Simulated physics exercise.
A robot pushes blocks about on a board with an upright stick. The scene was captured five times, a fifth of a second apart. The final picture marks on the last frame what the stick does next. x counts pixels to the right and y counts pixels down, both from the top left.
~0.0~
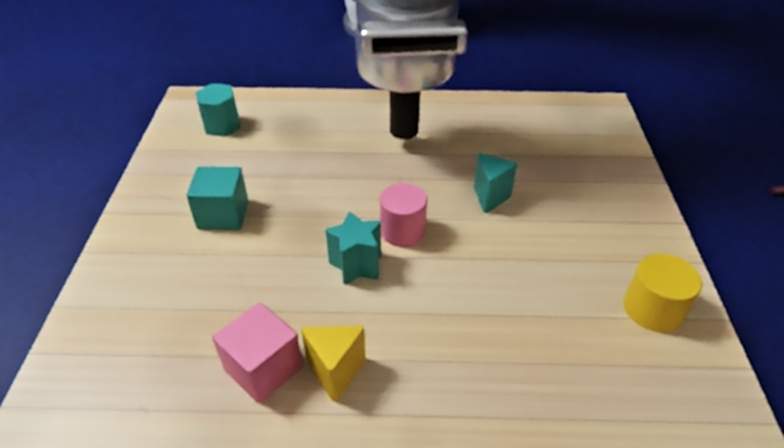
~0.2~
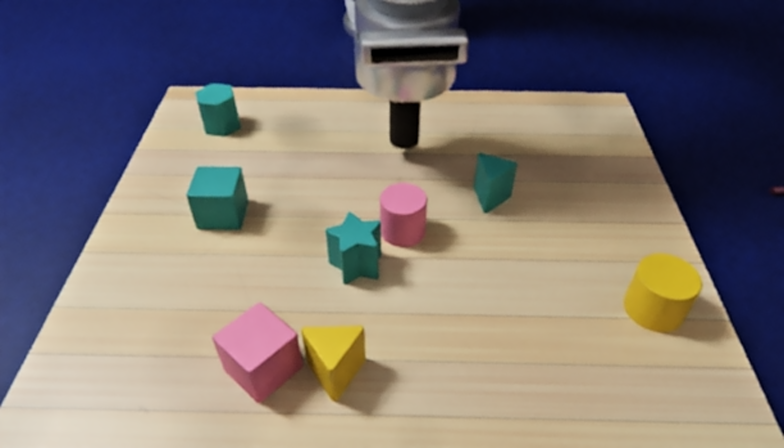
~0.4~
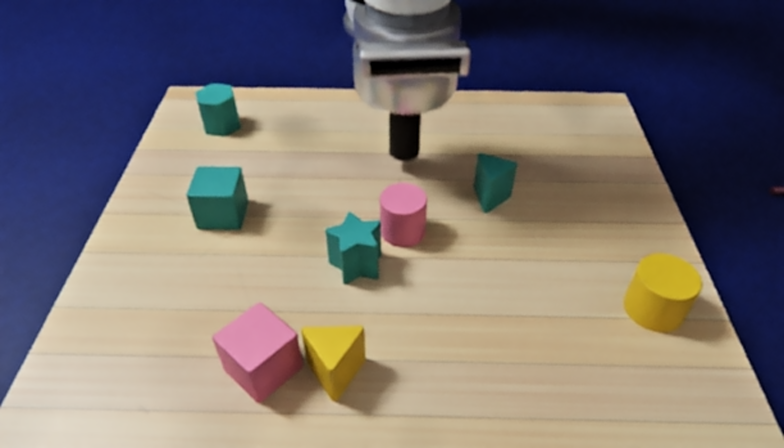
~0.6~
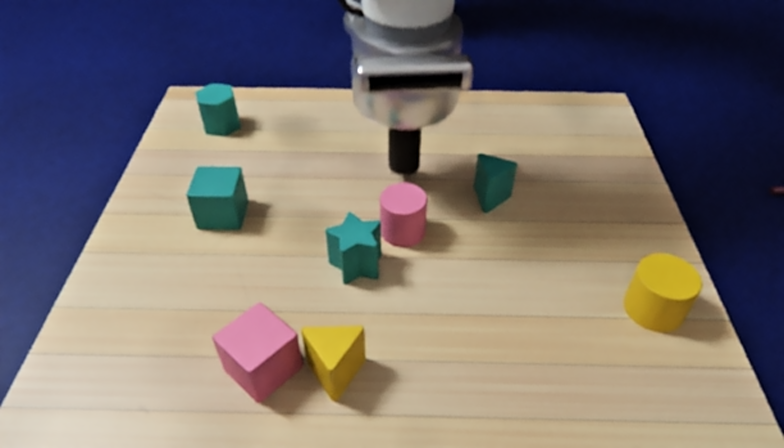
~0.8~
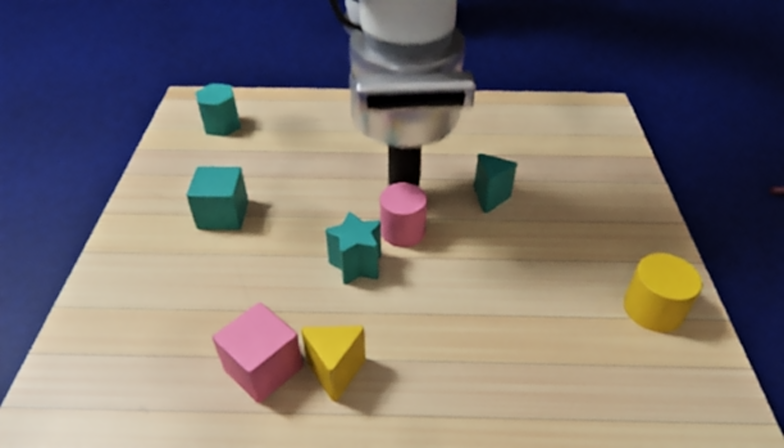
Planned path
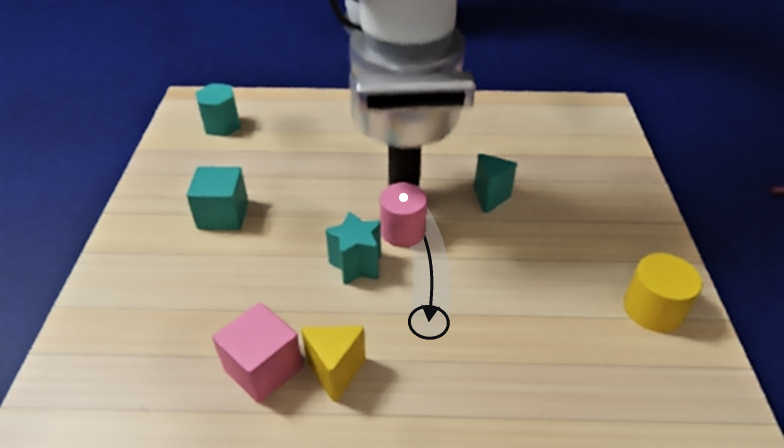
A robot arm with a black upright stick hangs over the far side of a pale wooden board on a blue surface, seen from above at an angle. Turquoise blocks sit at left, centre and right of centre, with a pink cylinder mid-board, a pink cube and yellow triangle nearer, and a yellow cylinder at right. The arm moves the stick steadily nearer, to just behind the pink cylinder, while the blocks and view stay still.
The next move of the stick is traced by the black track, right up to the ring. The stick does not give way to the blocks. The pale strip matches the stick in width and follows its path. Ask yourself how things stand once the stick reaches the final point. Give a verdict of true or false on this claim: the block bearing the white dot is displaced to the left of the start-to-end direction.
False.
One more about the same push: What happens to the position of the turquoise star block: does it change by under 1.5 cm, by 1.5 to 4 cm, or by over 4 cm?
Under 1.5 cm.
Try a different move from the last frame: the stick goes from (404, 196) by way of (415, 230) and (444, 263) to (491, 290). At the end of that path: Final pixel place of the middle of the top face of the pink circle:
It is going to be at (409, 246).
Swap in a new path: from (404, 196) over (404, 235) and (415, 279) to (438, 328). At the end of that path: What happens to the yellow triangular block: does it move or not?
The yellow triangular block will stay where it stands.
Path on the board, from (404, 196) over (422, 232) and (432, 274) to (429, 322); the dot is on the pink circle.
What follows on the original path. One third of the way, stick at (423, 218); turquoise star block at (350, 234); pink circle at (403, 223).
Two thirds of the way, stick at (433, 260); turquoise star block at (346, 236), turned 15° clockwise; pink circle at (392, 252).
At the end, stick at (430, 308); yellow triangular block in place; turquoise star block at (346, 236), turned 15° clockwise; pink circle at (387, 264).
